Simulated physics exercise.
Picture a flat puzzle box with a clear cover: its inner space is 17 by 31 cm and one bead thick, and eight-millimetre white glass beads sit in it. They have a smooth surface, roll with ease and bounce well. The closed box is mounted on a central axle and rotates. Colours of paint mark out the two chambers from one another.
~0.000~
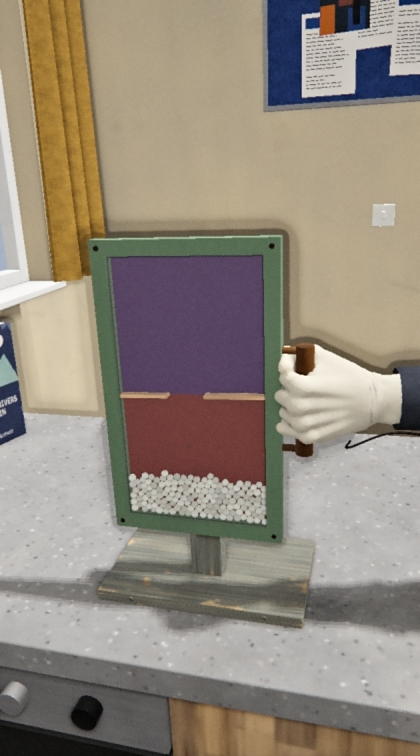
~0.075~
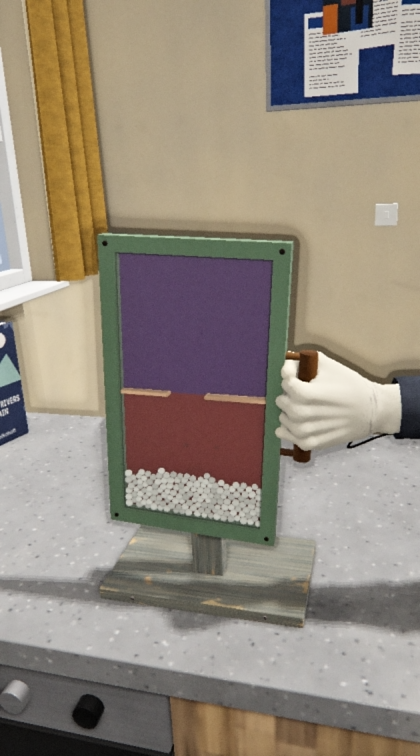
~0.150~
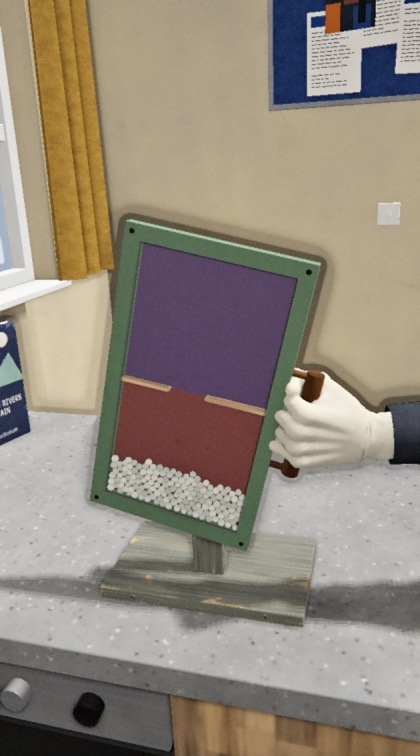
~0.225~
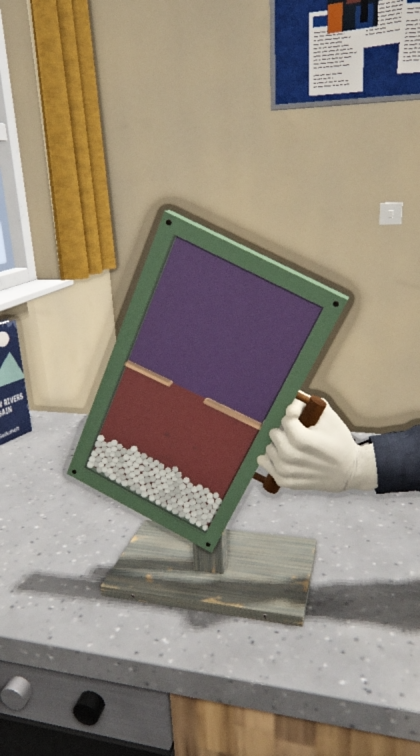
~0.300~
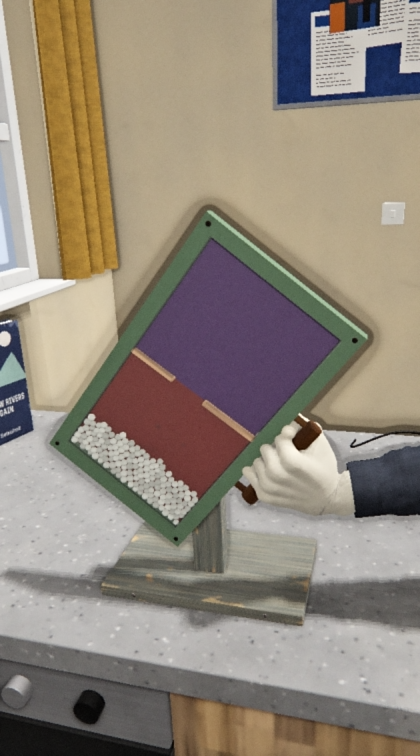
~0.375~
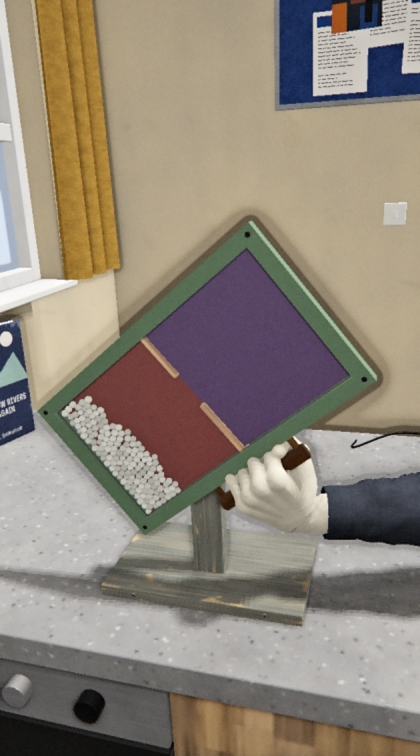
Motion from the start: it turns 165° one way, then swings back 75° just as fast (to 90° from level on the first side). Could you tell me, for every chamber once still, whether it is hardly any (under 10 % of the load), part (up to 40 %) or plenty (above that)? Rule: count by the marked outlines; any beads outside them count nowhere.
Red is plenty, purple is plenty.
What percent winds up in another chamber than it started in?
Around 50 per cent, give or take.
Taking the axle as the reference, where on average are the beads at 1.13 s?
Some 5 cm left and 2 cm above.
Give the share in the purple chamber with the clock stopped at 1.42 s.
About 50 % of the load.
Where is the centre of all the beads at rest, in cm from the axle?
Some 2 cm right and 7 cm below.
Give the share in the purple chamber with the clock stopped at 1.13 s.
15 percent.
After 1.13 s, it stands 165° clockwise; the beads' middle is 5 cm left of and 2 cm above the centre; red 85 %, purple 15 %.
After 1.42 s, it stands 128° clockwise; the beads' middle is in line with and 6 cm below the centre; red 50 %, purple 50 %.
After 1.72 s, it stands 90° clockwise; the beads' middle is 4 cm right of and 6 cm below the centre; red 50 %, purple 50 %.
At rest by 2.6 s, it stands 90° clockwise; red 50 %, purple 50 %.
